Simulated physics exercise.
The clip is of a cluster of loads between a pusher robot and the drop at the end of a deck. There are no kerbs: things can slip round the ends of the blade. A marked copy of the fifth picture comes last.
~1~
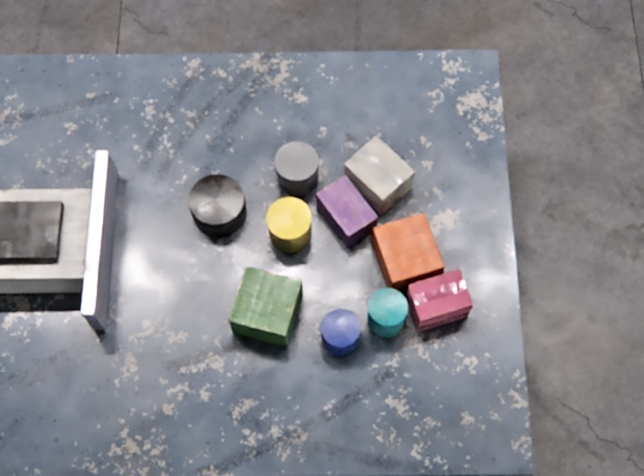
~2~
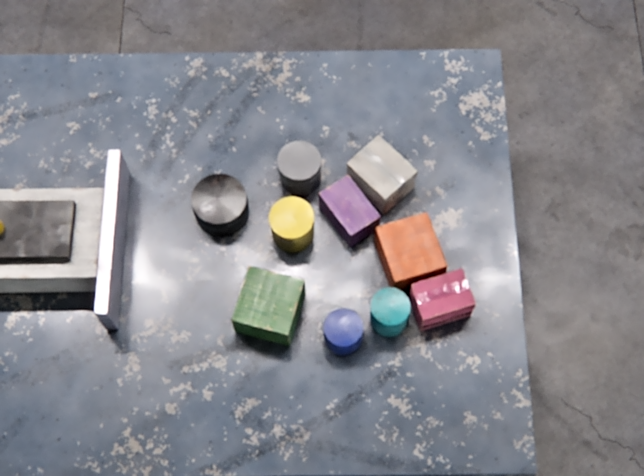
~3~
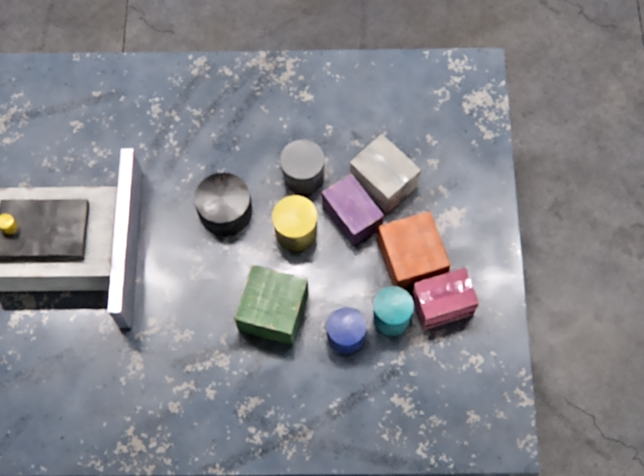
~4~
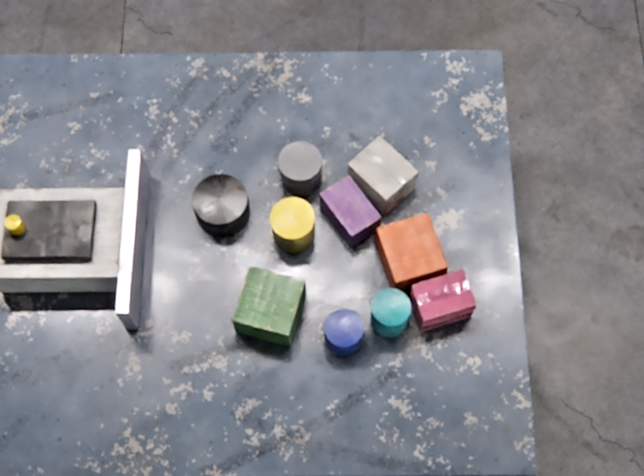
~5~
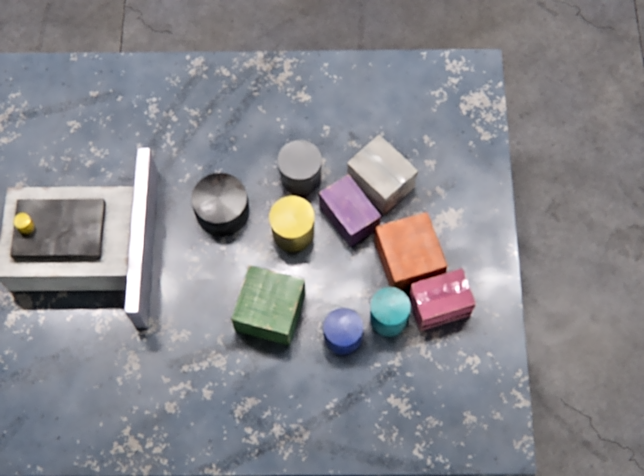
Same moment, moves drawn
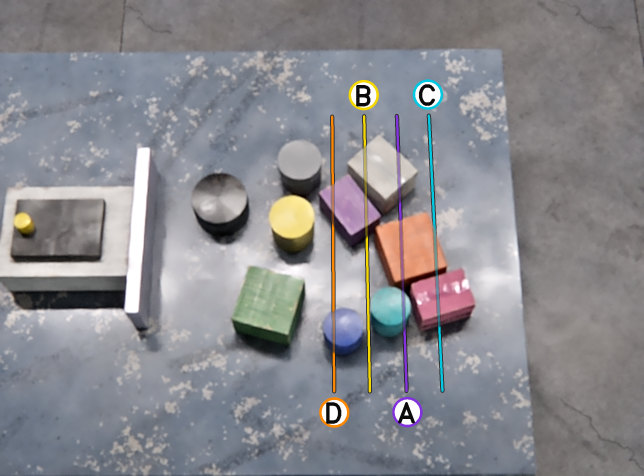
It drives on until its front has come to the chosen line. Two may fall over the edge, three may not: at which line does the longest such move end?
As far as mark C.
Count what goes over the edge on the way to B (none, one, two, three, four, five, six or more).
The count is none.
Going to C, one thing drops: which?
The pink box.
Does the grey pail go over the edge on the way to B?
No.
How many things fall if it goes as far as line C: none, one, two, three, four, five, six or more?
In all, one.
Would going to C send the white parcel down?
By then, no.
On the copy, A at (402, 246); B at (367, 246); C at (435, 245); D at (333, 246).
On C. First, robot (173, 227); grey pail (308, 164); green crate (282, 304).
Then, robot (280, 227); pink box (484, 306); orange crate (443, 268).
Finally, robot (361, 226); pink box over the edge; turquoise canister (516, 360); one fallen.
By contrast, A is within the limit but short; B is within the limit but short; D is within the limit but short.
